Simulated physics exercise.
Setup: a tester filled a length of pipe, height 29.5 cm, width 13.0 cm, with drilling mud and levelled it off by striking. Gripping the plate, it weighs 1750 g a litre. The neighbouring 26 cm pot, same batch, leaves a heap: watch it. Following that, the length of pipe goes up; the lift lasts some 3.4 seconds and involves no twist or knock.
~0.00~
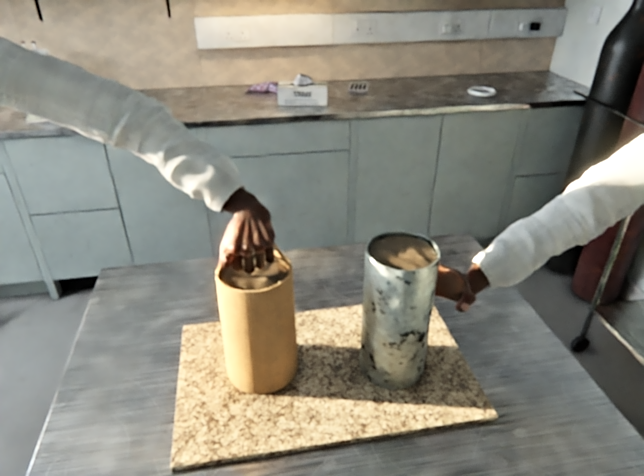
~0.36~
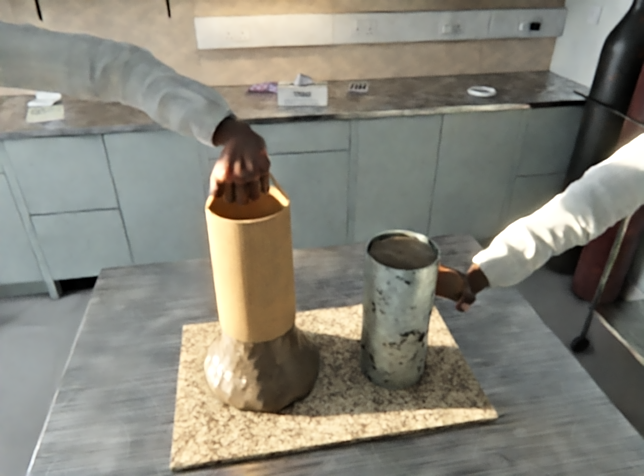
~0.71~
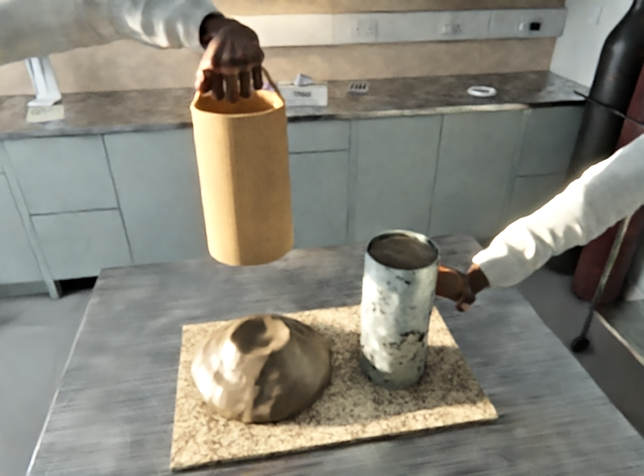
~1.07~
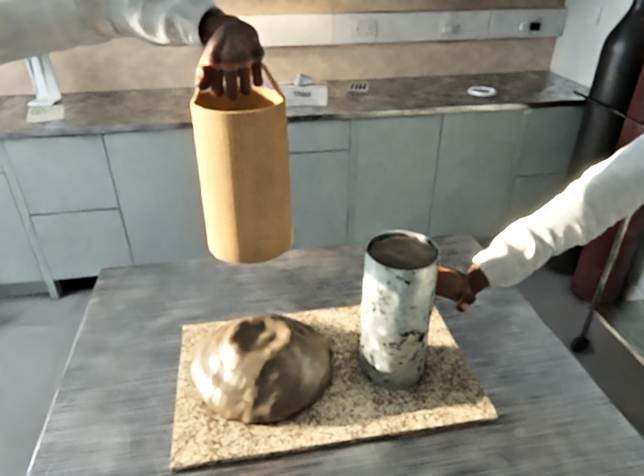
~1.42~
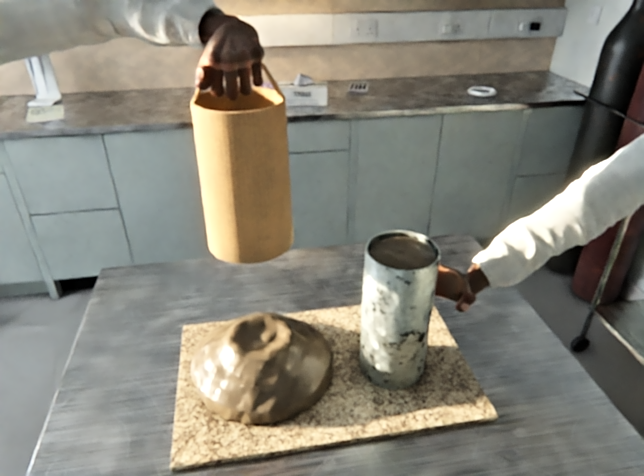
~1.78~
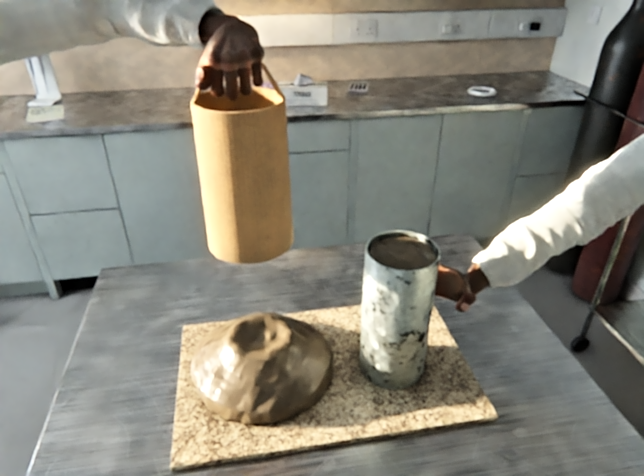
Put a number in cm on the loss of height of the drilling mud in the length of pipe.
19 cm.
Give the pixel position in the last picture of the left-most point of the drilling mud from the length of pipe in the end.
I'd point to somewhere near (319, 363).
After 2.6 s, the length of pipe is up 6.5 cm; the drilling mud has come down 7.7 cm to 22 cm and is 25 cm wide.
After 3.5 s, the length of pipe is up 19 cm; the drilling mud has come down 19 cm to 10 cm and is 31 cm wide.
After 4.3 s, the length of pipe is up 30 cm; the drilling mud has come down 19 cm to 10 cm and is 31 cm wide.
After 5.3 s, the length of pipe is clear; the drilling mud has come down 19 cm to 10 cm and is 31 cm wide.
After 5.9 s, at rest, the length of pipe is clear; the drilling mud has come down 19 cm to 10 cm and is 31 cm wide.
